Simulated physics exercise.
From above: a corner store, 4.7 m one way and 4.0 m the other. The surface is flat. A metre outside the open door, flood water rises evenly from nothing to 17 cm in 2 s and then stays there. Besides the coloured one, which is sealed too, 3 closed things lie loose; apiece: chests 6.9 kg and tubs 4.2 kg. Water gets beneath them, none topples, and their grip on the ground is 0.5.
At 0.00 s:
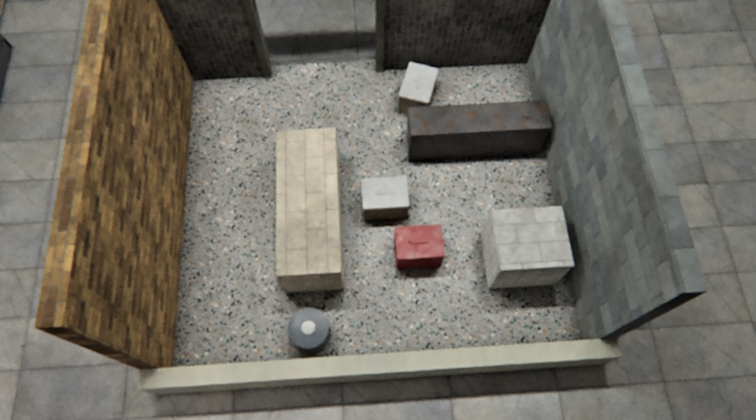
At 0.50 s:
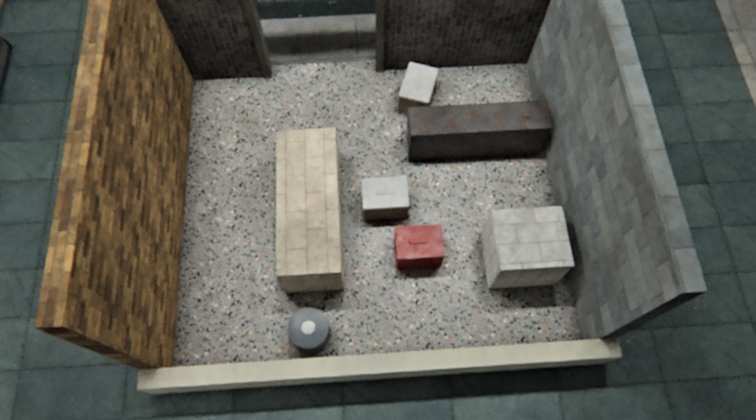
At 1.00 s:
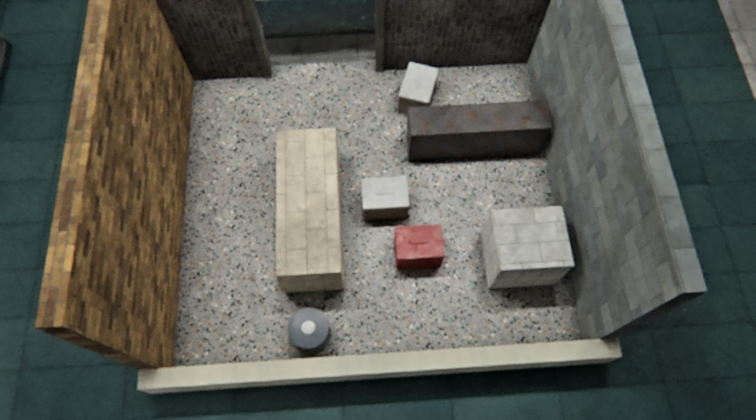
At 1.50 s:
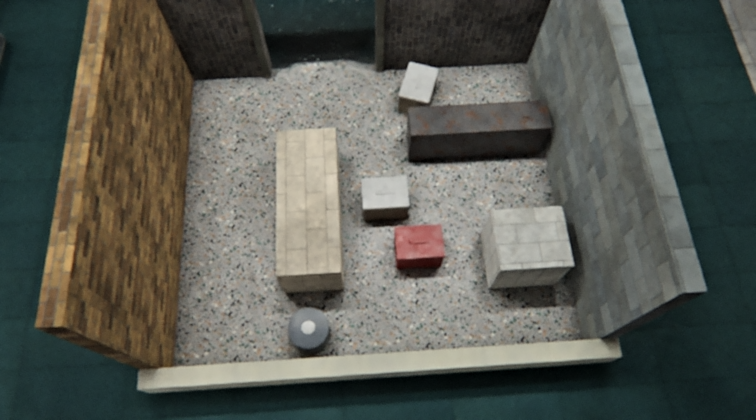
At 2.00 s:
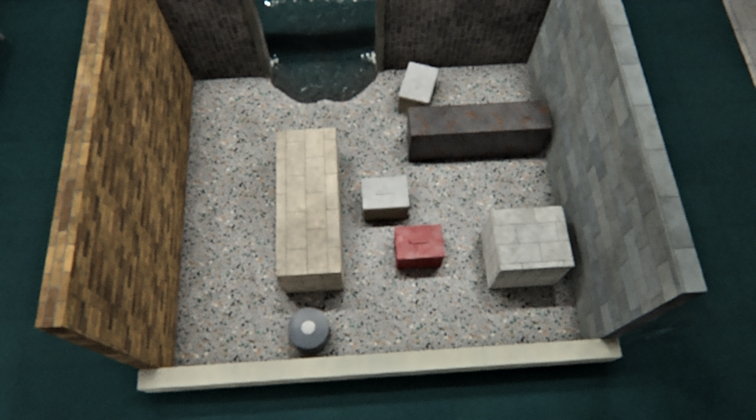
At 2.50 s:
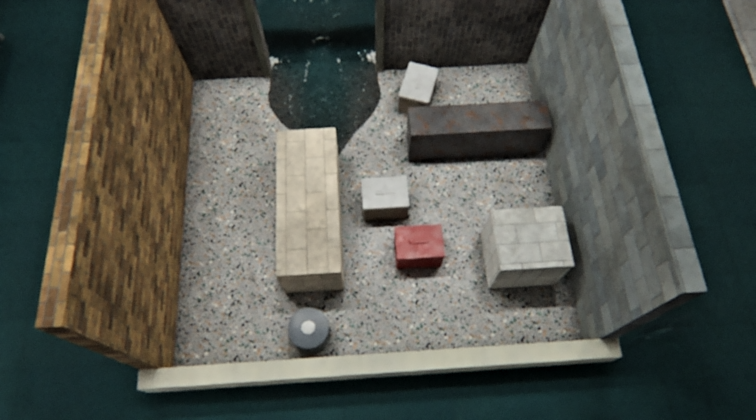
The clip shows a walled room from above, holding blocks, a red chest and a small round tub, as dark water spreads across the ground outside, then enters through the rear doorway onto the speckled floor; the objects stay still.
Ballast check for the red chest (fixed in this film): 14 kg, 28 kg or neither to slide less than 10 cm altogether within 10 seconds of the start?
For it, only the higher weight holds it.
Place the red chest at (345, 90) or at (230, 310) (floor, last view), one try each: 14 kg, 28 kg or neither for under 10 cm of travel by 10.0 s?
In turn: Neither holds; it takes the larger.
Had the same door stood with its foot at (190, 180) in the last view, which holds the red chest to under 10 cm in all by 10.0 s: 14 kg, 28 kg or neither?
In that case the lower weight is enough.
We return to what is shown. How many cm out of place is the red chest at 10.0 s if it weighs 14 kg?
About 80 cm.
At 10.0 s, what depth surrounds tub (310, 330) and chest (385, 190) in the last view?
Roughly 8 and 7 cm.
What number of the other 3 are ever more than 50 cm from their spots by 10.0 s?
I count 2.
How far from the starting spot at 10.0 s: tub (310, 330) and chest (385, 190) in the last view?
In that order: 50 cm, 140 cm.
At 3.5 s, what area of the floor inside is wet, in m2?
Roughly 4.5 m2.
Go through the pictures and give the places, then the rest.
The red chest at (419, 242), on the bottom; 0.0 m2 under water; 0 of 4 have shifted, in the first picture.
The red chest at (419, 242), on the bottom; water covers 0.0 m2; 0 of 4 have shifted, in the second picture.
The red chest at (419, 242), on the bottom; 0.0 m2 under water; 0 of 4 have shifted, in the third picture.
The red chest at (419, 242) rests on the ground; 0.0 m2 under water; 0 of 4 have shifted, in the fourth picture.
The red chest at (419, 242) rests on the ground; 0.5 m2 under water; 0 of 4 have shifted, in the fifth picture.
The red chest at (419, 242), on the bottom; water covers 1.4 m2; 0 of 4 have shifted, in the sixth picture.
After 3.5 s the red chest would be 0 cm from its start with 14 kg and 0 cm from its start with 28 kg; 0 cm of water round it then.
After 4.5 s the red chest would be 1 cm from its start with 14 kg and 0 cm from its start with 28 kg; 4 cm of water round it then.
After 7.0 s the red chest would be 28 cm from its start with 14 kg and 0 cm from its start with 28 kg; 4 cm of water round it then.
After 10.0 s the red chest would be 84 cm from its start with 14 kg and 0 cm from its start with 28 kg; 8 cm of water round it then.
